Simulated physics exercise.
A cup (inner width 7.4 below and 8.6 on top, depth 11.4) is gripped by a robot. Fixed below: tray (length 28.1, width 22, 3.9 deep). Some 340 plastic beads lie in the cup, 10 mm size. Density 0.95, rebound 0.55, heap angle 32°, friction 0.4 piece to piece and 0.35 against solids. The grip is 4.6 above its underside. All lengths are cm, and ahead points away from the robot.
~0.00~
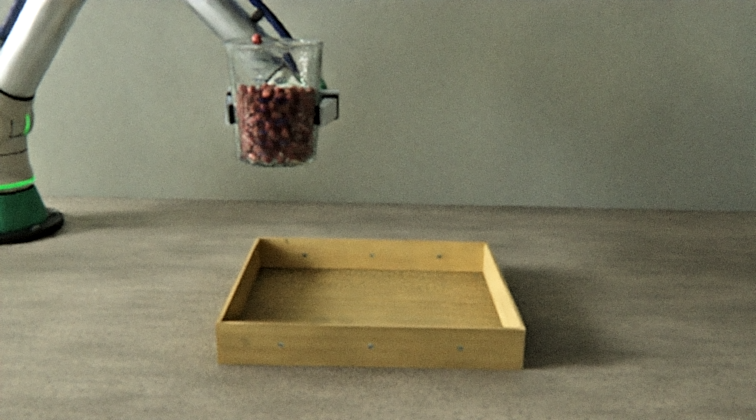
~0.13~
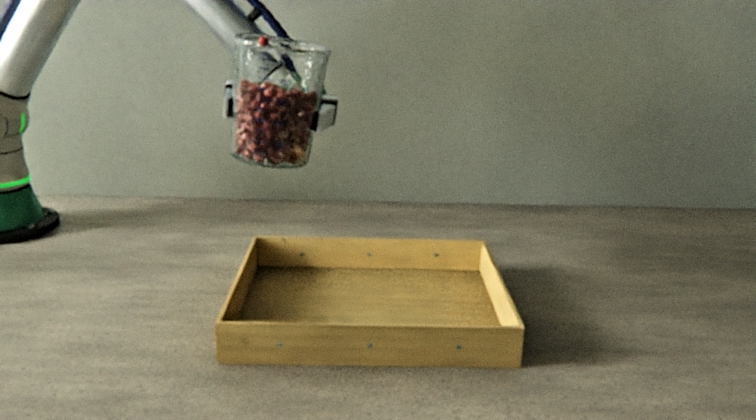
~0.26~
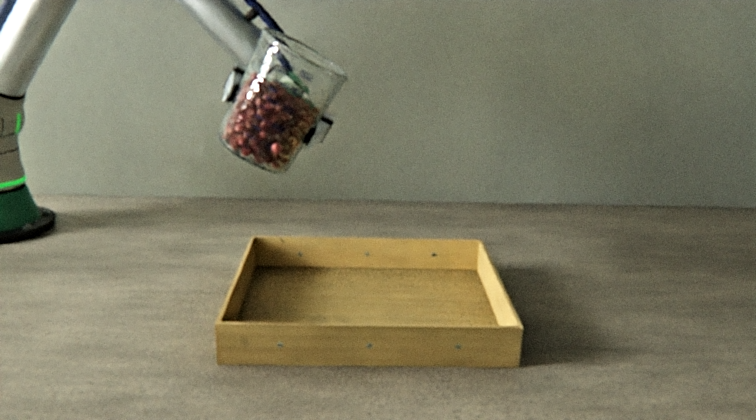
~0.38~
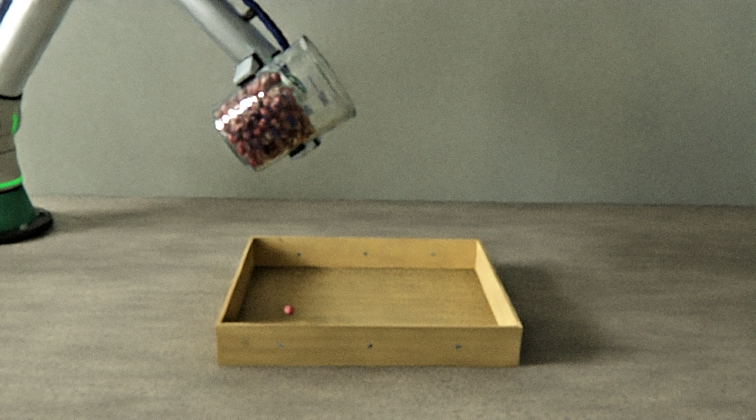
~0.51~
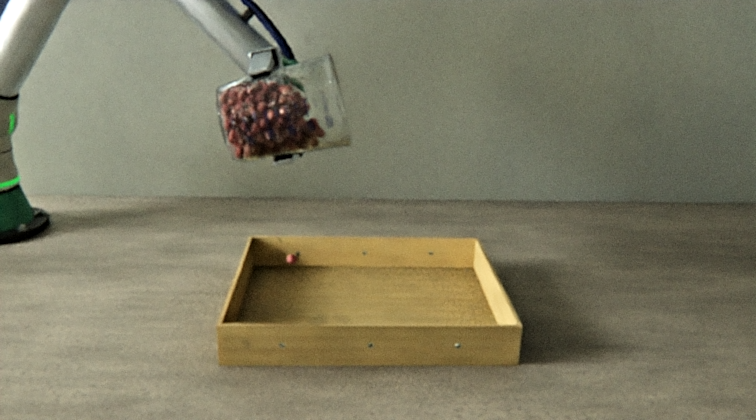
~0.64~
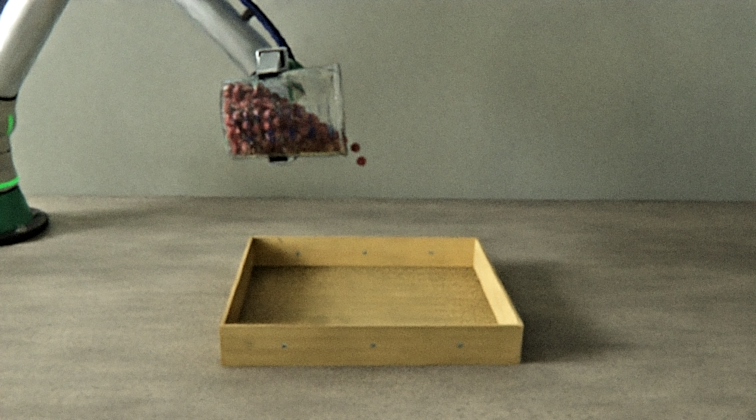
Clear cup of dark red beads tilting rightward in a robot arm's grip above a wooden tray, a few beads dropping out.
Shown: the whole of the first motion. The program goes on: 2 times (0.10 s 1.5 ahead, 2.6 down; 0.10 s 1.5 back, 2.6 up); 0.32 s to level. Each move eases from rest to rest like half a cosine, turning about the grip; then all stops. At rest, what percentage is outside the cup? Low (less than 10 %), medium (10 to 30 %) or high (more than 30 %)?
Share outside the cup: Medium (10 to 30 %).
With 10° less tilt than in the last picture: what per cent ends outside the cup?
About 5 per cent.
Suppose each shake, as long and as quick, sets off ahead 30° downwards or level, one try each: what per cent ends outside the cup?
About 35 and 55 per cent.
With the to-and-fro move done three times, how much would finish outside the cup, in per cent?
It would be near 20 per cent.
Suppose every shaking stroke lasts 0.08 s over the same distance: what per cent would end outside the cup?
It would be near 25 per cent.
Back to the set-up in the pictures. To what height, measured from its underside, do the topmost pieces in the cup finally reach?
Roughly 7.5 cm.
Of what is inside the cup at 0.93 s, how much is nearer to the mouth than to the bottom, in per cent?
About 35 per cent.
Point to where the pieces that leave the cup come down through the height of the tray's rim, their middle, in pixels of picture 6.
Around (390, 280).
After 0.93 s, tilted 84° forward, highest piece 22 above the table; 323 in the cup, 9 in the tray, 12 in flight or on a rim.
After 1.22 s, tilted 35° forward, highest piece 26 above the table; 290 in the cup, 47 in the tray, 7 in flight or on a rim.
After 1.56 s, level, highest piece 24 above the table; 289 in the cup, 53 in the tray, 1 on the table or floor, 1 in flight or on a rim.
After 2.61 s, level, highest piece 24 above the table; 289 in the cup, 53 in the tray, 2 on the table or floor.
In the end, 289 in the cup, 53 in the tray, 2 on the table or floor. That is 16 % outside the cup.
